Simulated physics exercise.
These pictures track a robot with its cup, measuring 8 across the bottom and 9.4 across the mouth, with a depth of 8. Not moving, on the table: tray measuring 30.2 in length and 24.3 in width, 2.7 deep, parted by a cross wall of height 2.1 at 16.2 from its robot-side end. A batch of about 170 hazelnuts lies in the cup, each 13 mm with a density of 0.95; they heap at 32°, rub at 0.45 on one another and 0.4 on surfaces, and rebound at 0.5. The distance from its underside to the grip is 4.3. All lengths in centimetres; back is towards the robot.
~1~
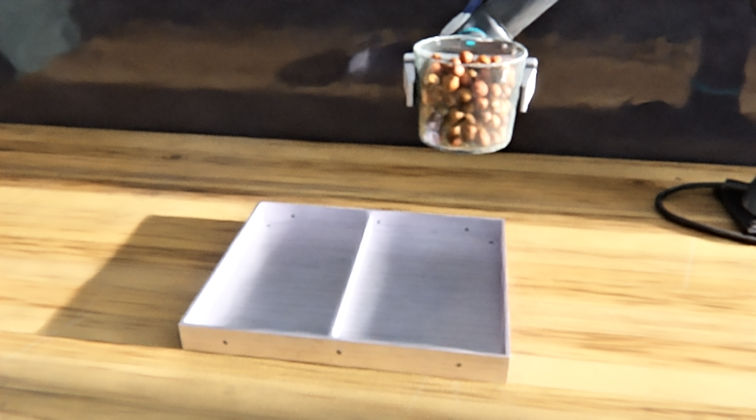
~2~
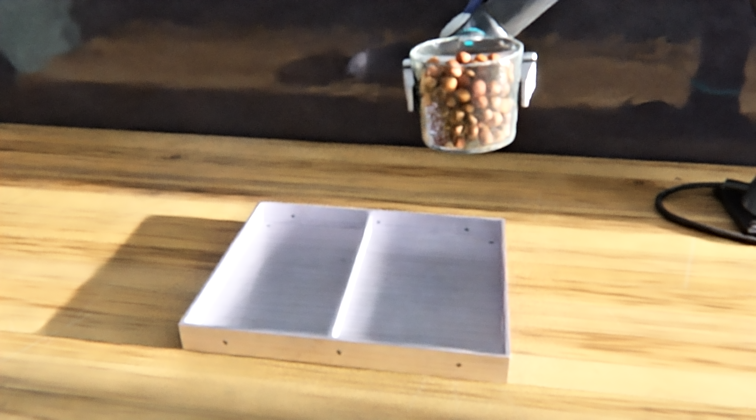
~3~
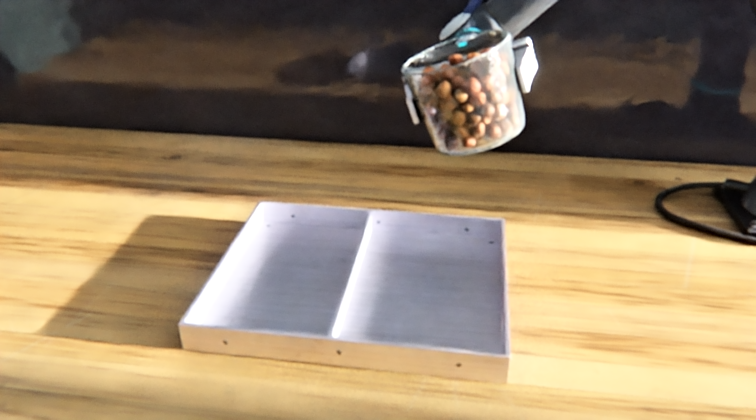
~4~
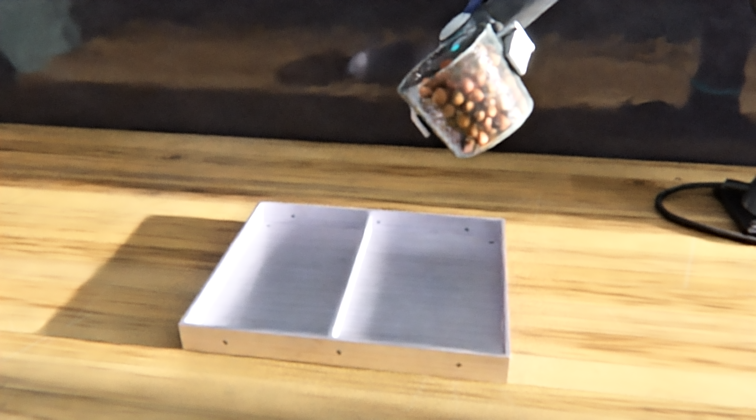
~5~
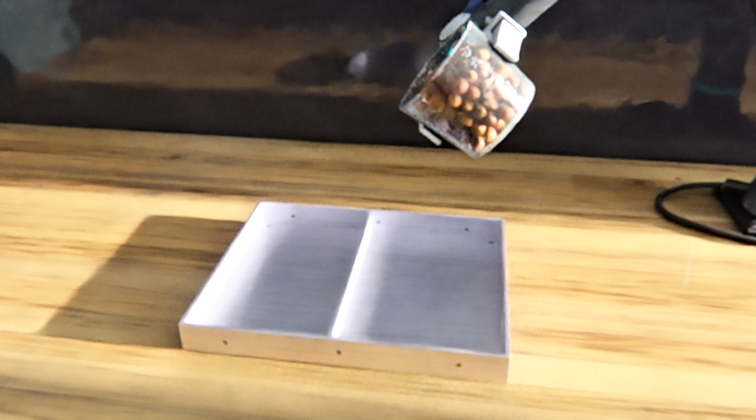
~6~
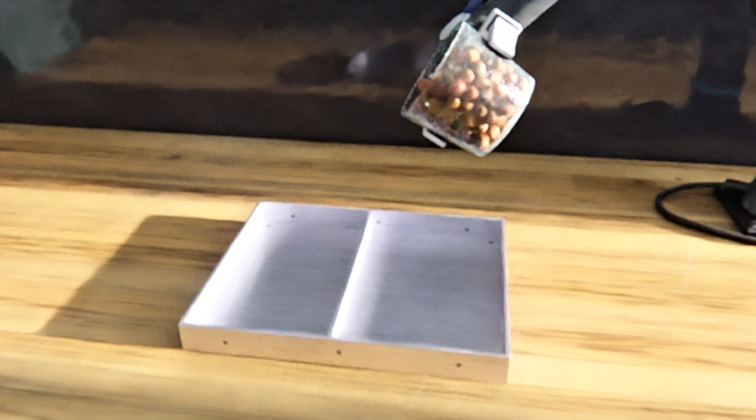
A sunlit wooden tabletop against a dark, glossy backdrop is seen from slightly above by a still camera. A pale, shallow tray split into two compartments sits in the middle, a black cable lies at the right edge, and a clear cup of brown hazelnuts hangs above, held by a robot arm. The arm tilts the cup steadily leftward until it leans steeply, the nuts shifting inside while the tray stays put.
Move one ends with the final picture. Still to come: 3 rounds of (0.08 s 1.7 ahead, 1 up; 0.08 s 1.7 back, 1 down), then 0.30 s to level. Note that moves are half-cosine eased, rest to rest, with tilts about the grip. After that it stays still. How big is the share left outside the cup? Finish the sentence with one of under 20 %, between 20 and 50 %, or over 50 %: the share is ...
The share is between 20 and 50 %.
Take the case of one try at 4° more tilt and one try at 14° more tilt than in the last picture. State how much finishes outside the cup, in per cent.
They would come to near 40 and 65 per cent.
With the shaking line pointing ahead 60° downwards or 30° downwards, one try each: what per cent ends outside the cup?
10 and 15 %.
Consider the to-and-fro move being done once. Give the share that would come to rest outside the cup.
It would then be around 20 per cent.
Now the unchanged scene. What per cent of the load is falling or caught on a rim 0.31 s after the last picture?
Some 11 per cent.
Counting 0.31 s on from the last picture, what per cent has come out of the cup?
So far around 20 % is out.
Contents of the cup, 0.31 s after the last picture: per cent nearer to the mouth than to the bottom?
Mouth half share: Roughly 65 %.
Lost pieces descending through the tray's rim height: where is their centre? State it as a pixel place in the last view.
Around (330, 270).
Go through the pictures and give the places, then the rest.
In the first picture, cup middle at (467, 96), level; upper third of the load around (470, 79), from x 425 to 510, top at y 60; 167 in the cup.
In the second picture, cup middle at (467, 96), tilted 6° forward; upper third of the load around (470, 78), from x 425 to 510, top at y 60.
In the third picture, cup middle at (468, 95), tilted 20° forward; upper third of the load around (476, 78), from x 425 to 515, top at y 55.
In the fourth picture, cup middle at (469, 95), tilted 38° forward; upper third of the load around (478, 76), from x 425 to 520, top at y 50.
In the fifth picture, cup middle at (469, 94), tilted 52° forward; upper third of the load around (477, 74), from x 425 to 520, top at y 50.
In the sixth picture, cup middle at (470, 94), tilted 58° forward; upper third of the load around (475, 75), from x 415 to 520, top at y 55; 167 in the cup.
Then, 0.31 s later, tilted 58° forward, highest piece 25 above the table; 135 in the cup, 10 in the far-side part, 4 in the robot-side part, 18 in flight or on a rim.
Then, 0.62 s later, tilted 31° forward, highest piece 25 above the table; 102 in the cup, 38 in the far-side part, 21 in the robot-side part, 1 on the table or floor, 5 in flight or on a rim.
Then, 0.98 s later, level, highest piece 25 above the table; 102 in the cup, 40 in the far-side part, 23 in the robot-side part, 2 on the table or floor.
Then, 2.03 s later, level, highest piece 25 above the table; 102 in the cup, 40 in the far-side part, 23 in the robot-side part, 2 on the table or floor.
At rest, 102 in the cup, 40 in the far-side part, 23 in the robot-side part, 2 on the table or floor. That is 39 % outside the cup.
